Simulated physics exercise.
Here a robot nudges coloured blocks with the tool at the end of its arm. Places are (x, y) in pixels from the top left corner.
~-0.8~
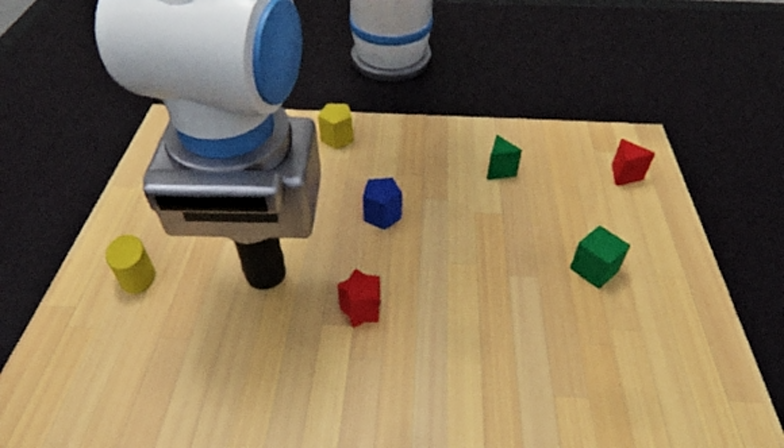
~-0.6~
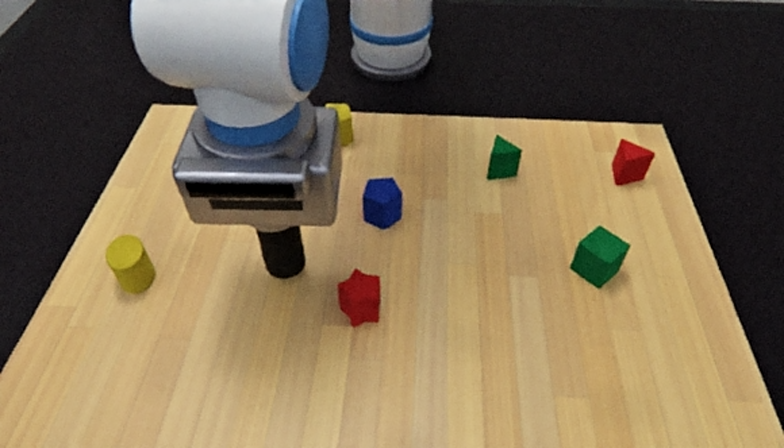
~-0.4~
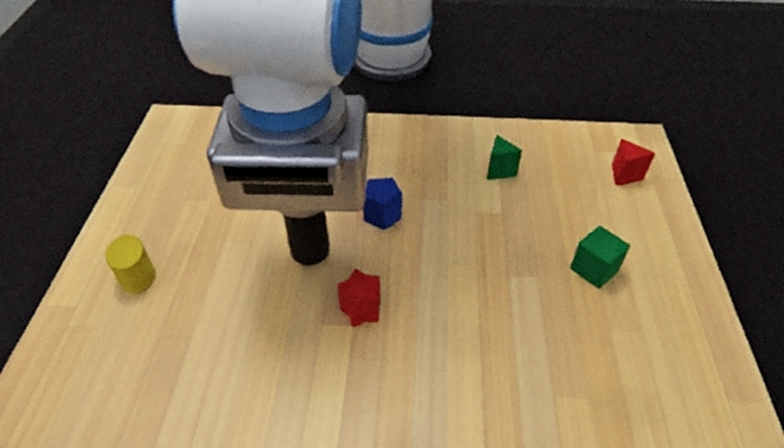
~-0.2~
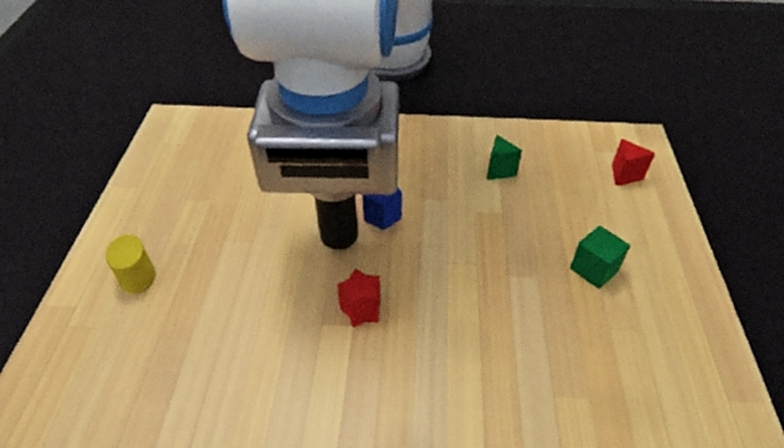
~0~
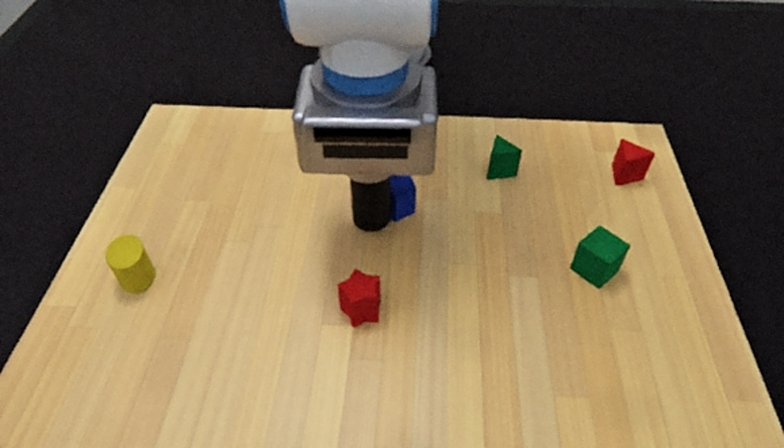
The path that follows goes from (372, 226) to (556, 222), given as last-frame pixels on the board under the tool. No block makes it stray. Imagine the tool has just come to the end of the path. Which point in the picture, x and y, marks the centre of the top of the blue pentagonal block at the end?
It should be at (413, 173) by then.
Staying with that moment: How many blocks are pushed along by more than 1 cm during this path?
A single block is moved.
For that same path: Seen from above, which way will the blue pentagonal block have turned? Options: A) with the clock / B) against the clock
B: Against the clock.
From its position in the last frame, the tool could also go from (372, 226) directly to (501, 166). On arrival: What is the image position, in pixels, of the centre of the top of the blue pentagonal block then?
So, by the moment the path ends, you'll find the top centre of the blue pentagonal block at (481, 124).
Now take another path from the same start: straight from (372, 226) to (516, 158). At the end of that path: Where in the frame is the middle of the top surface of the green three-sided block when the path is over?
I'd guess (548, 129).
On the path given first. One third of the way, tool at (434, 218); blue pentagonal block at (413, 173), turned 35° anticlockwise.
Two thirds of the way, tool at (497, 217); blue pentagonal block at (413, 173), turned 35° anticlockwise.
At the end, tool at (558, 215); blue pentagonal block at (413, 173), turned 35° anticlockwise; green square in place.
